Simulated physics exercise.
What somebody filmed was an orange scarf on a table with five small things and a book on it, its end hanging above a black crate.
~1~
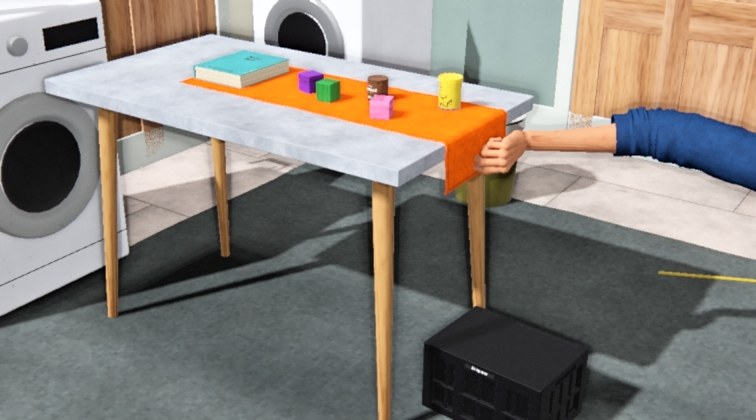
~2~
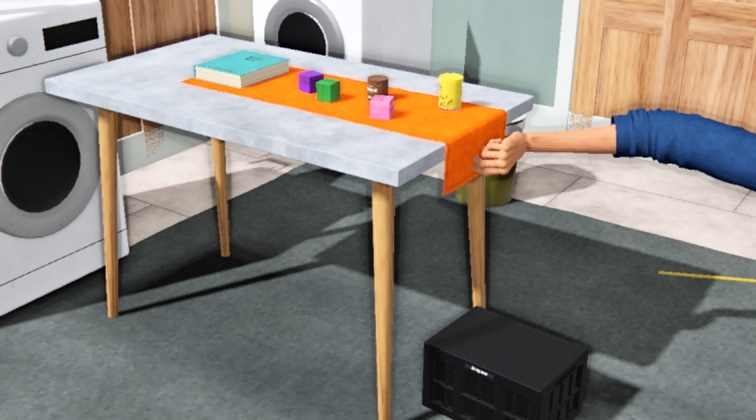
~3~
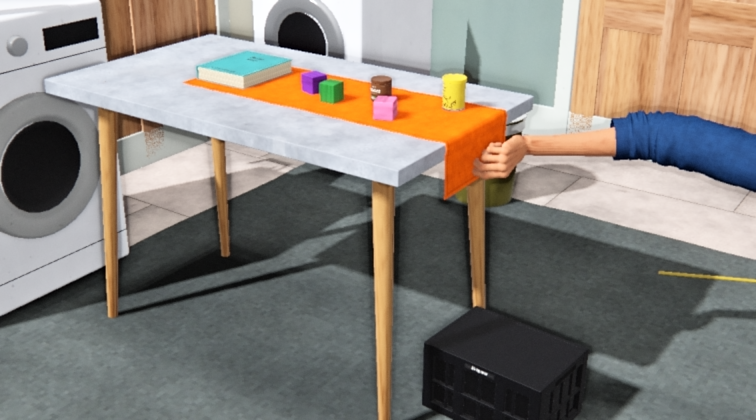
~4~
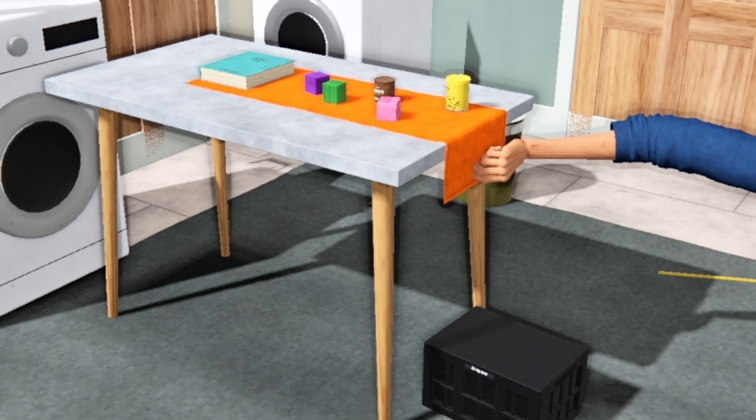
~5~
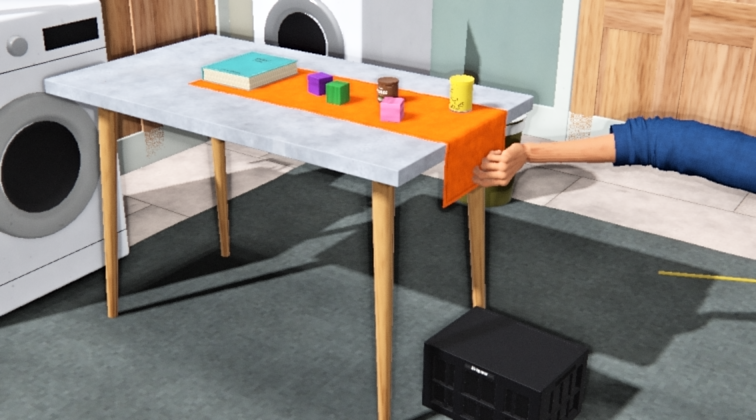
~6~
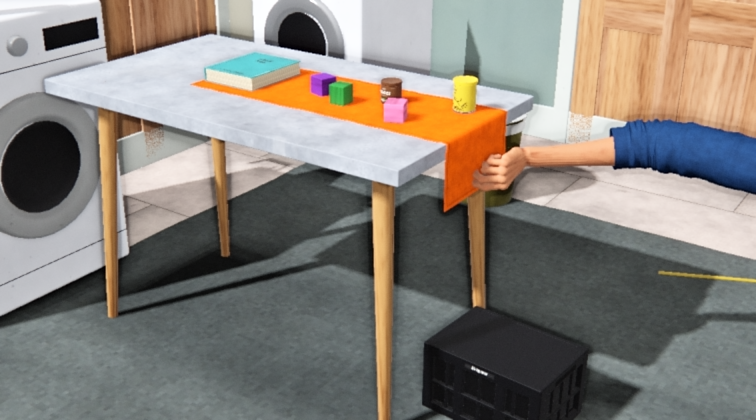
A hand gripped the hanging end of an orange cloth on a table and pulled it slightly downward, and the book, cubes, brown pot and yellow can on it shifted slowly to the right.
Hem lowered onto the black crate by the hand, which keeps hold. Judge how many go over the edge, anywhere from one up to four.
You will see four of them fall.
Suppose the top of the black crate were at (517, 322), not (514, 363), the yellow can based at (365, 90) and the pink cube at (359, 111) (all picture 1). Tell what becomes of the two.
Yellow can: Safe; pink cube: Lost.
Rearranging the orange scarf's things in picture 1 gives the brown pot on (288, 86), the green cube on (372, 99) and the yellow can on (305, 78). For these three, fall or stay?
Note - brown pot retained, green cube lost, yellow can retained.
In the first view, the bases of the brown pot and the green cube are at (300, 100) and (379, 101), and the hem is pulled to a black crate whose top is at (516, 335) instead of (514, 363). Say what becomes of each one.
The brown pot ends up still on top and the green cube ends up off the top.
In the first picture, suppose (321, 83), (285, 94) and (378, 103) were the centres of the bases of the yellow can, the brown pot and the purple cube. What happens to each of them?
Yellow can safe, brown pot safe, purple cube lost.
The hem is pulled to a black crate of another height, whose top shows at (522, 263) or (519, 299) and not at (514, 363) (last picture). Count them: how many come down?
Counts: 1, 2.
Early on, hem near (473, 245); yellow can gone.
Midway, hem near (473, 305); yellow can, pink cube and brown pot gone.
Finally, hem on the crate; yellow can, pink cube, brown pot and green cube gone. The answer is four.
